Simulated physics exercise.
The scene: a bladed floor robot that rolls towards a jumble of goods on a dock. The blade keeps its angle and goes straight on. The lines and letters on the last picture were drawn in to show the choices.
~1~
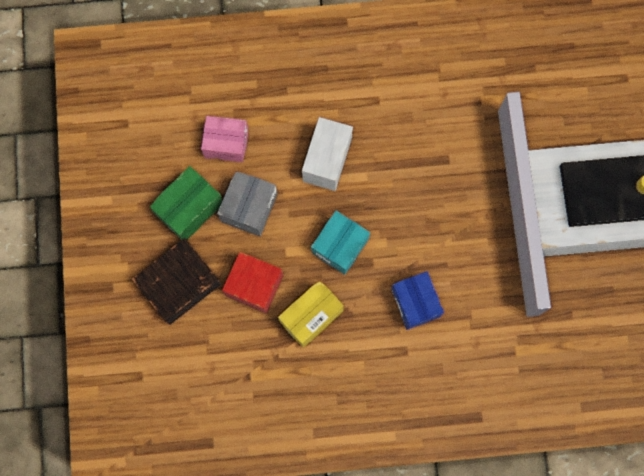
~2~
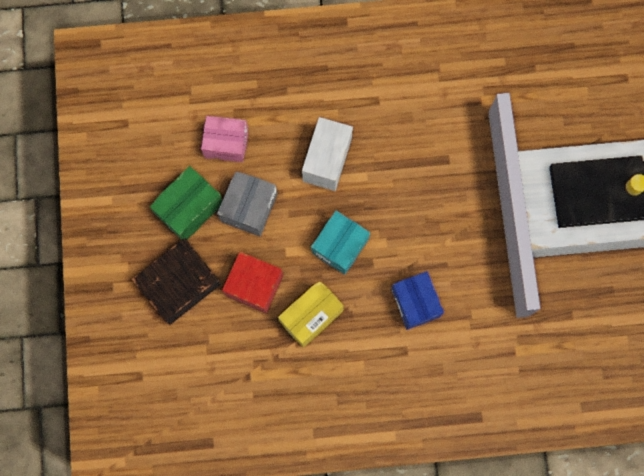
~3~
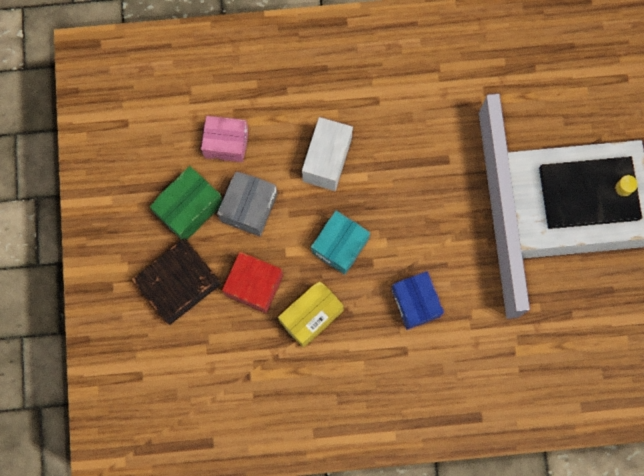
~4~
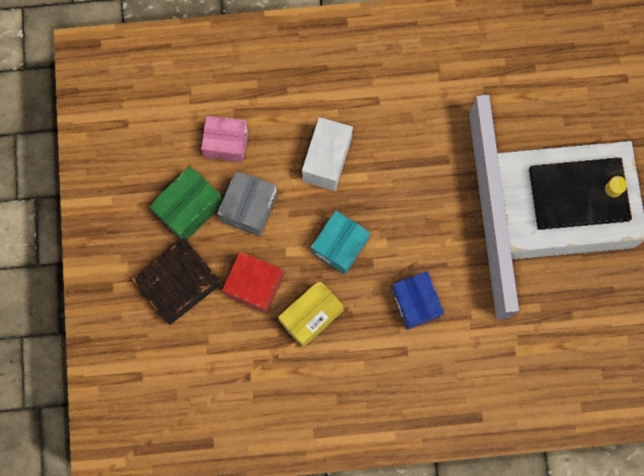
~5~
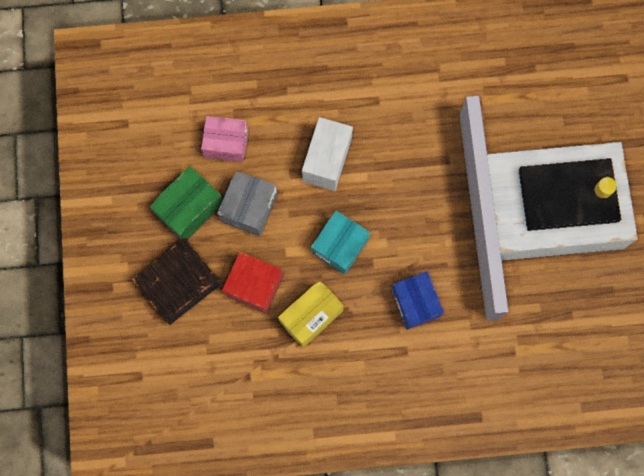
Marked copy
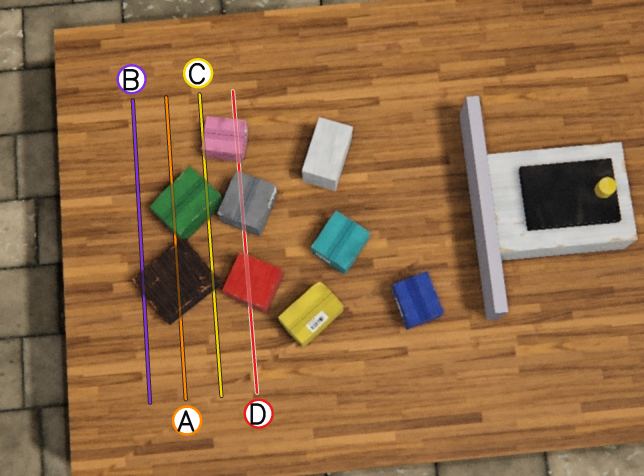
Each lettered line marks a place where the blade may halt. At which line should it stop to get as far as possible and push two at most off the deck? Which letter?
It can go as far as B.
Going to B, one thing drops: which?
The black crate.
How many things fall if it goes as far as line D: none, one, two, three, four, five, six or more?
By then, none.
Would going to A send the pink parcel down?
No.
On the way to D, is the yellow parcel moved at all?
Yes.
On the marked copy, A at (176, 243); B at (141, 247); C at (210, 240); D at (245, 237).
With B. Early on, robot (438, 206); yellow parcel (293, 317); blue parcel (344, 306).
Further on, robot (312, 218); black crate (124, 270); green parcel (127, 209).
At the end, robot (214, 227); black crate over the edge; green parcel (68, 186); one fallen.
As for the rest, A is within the limit but short; C is within the limit but short; D is within the limit but short.
